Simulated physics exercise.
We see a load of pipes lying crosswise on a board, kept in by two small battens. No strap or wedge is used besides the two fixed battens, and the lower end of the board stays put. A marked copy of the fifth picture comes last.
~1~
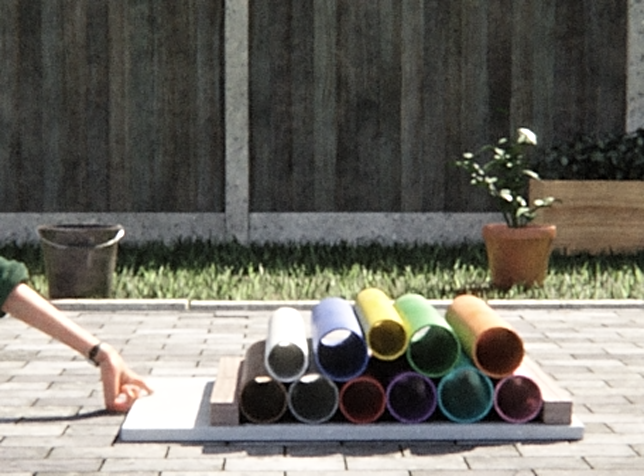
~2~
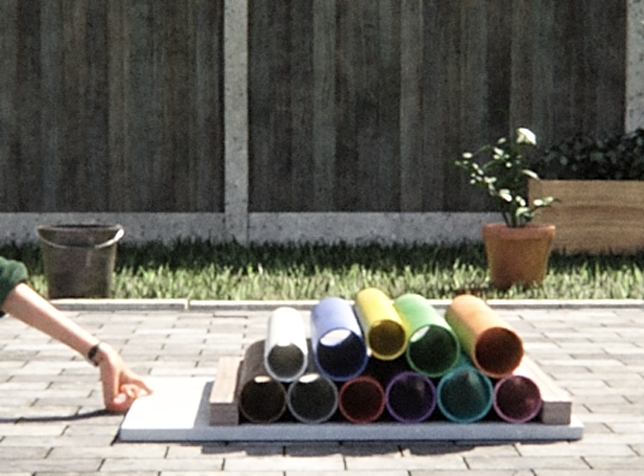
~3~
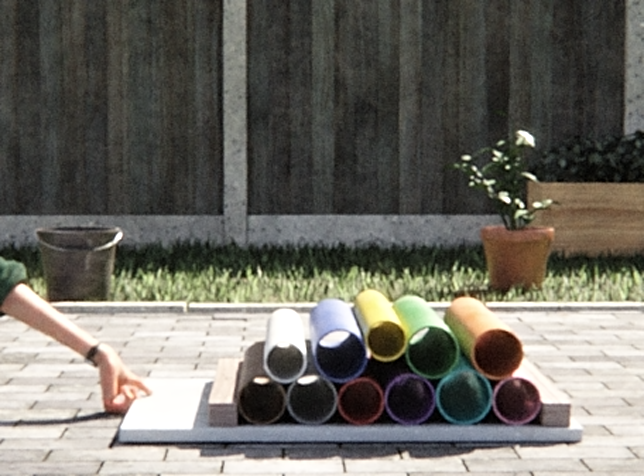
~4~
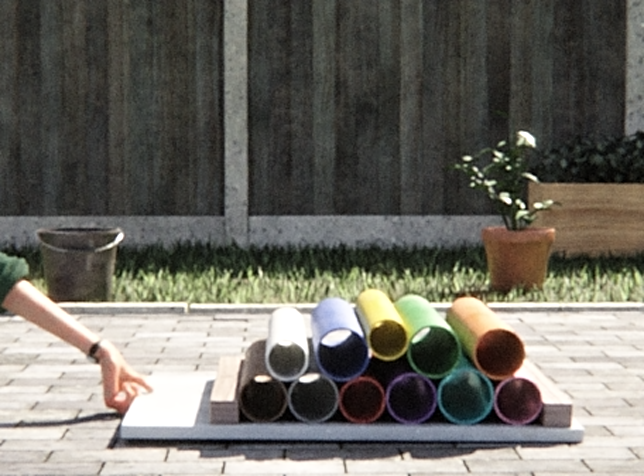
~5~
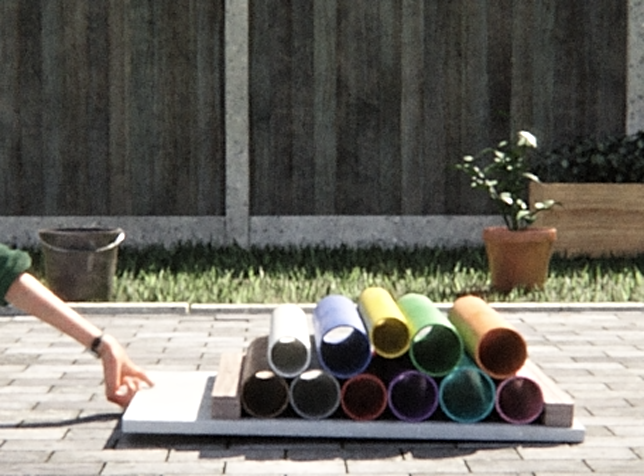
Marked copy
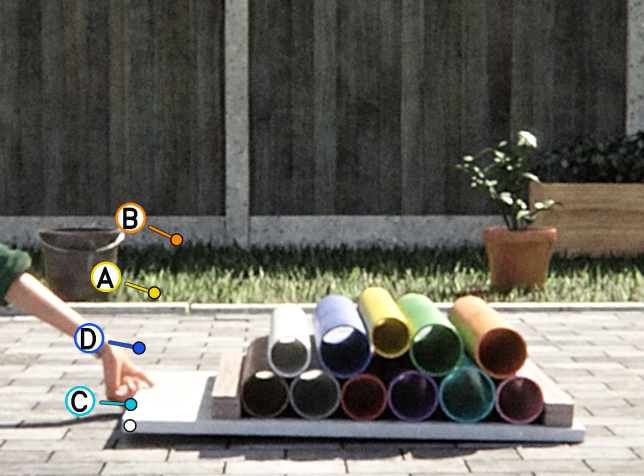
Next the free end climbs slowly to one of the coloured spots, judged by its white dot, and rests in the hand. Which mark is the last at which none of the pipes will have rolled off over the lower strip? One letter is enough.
Raise it to A.
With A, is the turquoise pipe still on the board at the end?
Yes, with A.
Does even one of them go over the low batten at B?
Yes, at B.
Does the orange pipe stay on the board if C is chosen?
The orange pipe: Yes.
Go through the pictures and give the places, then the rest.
Grey pipe (313, 398); red pipe (363, 400); purple pipe (411, 398), in the first frame.
Purple pipe (411, 397); turquoise pipe (465, 395), in the second frame.
Board (346, 396); brown pipe (262, 400); grey pipe (312, 399); orange pipe (498, 353), in the third frame.
Board (347, 395); brown pipe (263, 398); grey pipe (313, 398), in the fourth frame.
Board (349, 392); brown pipe (265, 394); grey pipe (315, 394), in the fifth frame.
On the marked copy, A at (154, 293); B at (177, 240); C at (131, 404); D at (139, 348); the white dot at (130, 426).
Taking A. A third of the way, board at 14°.
Two thirds of the way, board at 19°.
When it is over, board at 19°, none over the low batten.
As for the rest, B four over the low batten (blue, green, orange, yellow); C none over the low batten; D none over the low batten.
